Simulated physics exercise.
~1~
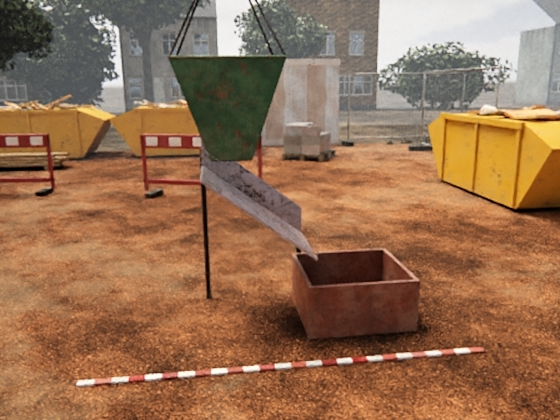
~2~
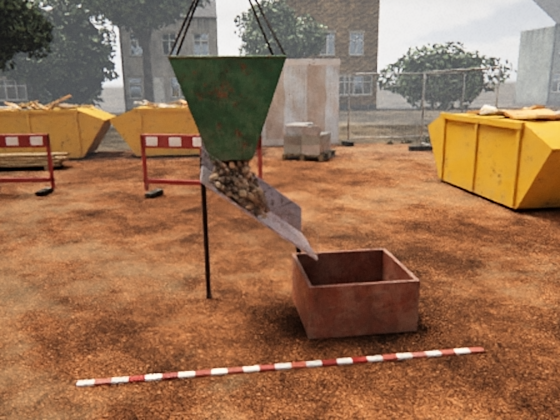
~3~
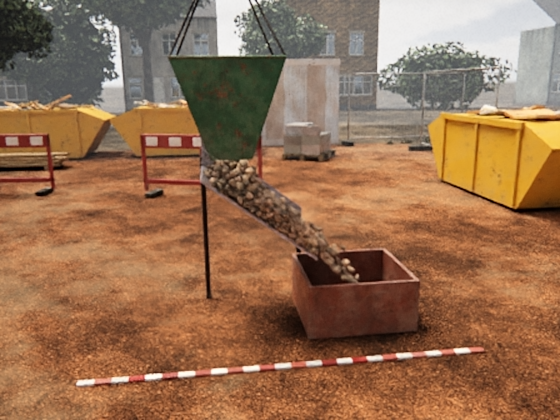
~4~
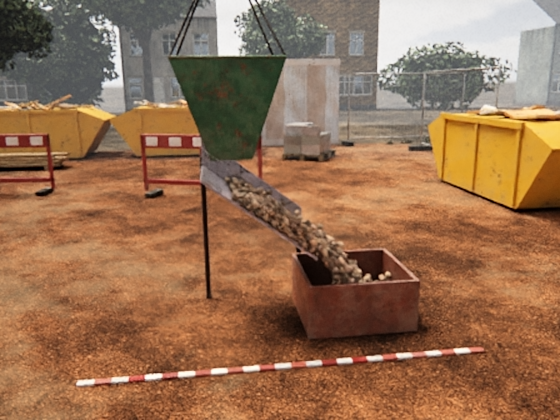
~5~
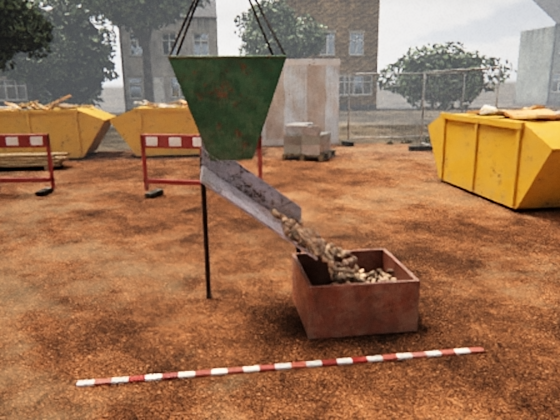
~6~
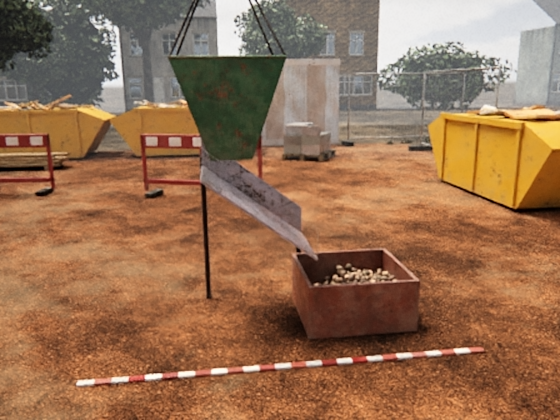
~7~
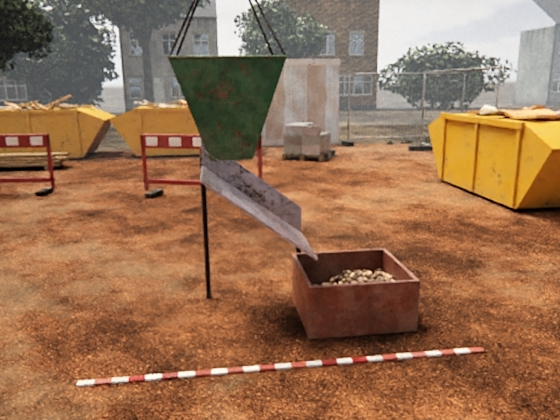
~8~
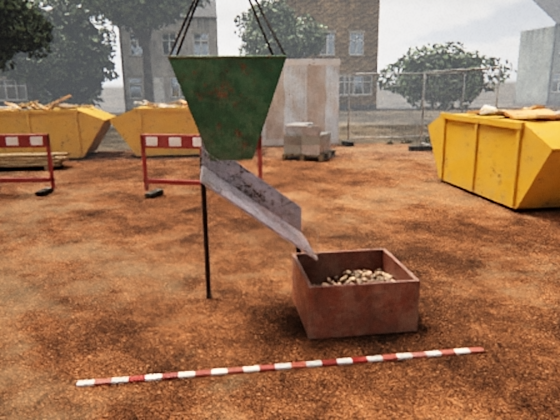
On a building site of reddish-brown dirt, seen from the front and slightly above, a rusty green hopper hangs over a sloping grey steel chute. A reddish open bin sits at the chute's lower right end, a red and white striped staff lies in front, and yellow skips, barriers, trees and brick buildings stand behind. Pale, rounded stones drop from the hopper onto the chute. They slide down to the right in a thick stream and pour into the bin. The stream thins as the chute clears from the top, and finally all the stones rest in a low heap inside the bin.
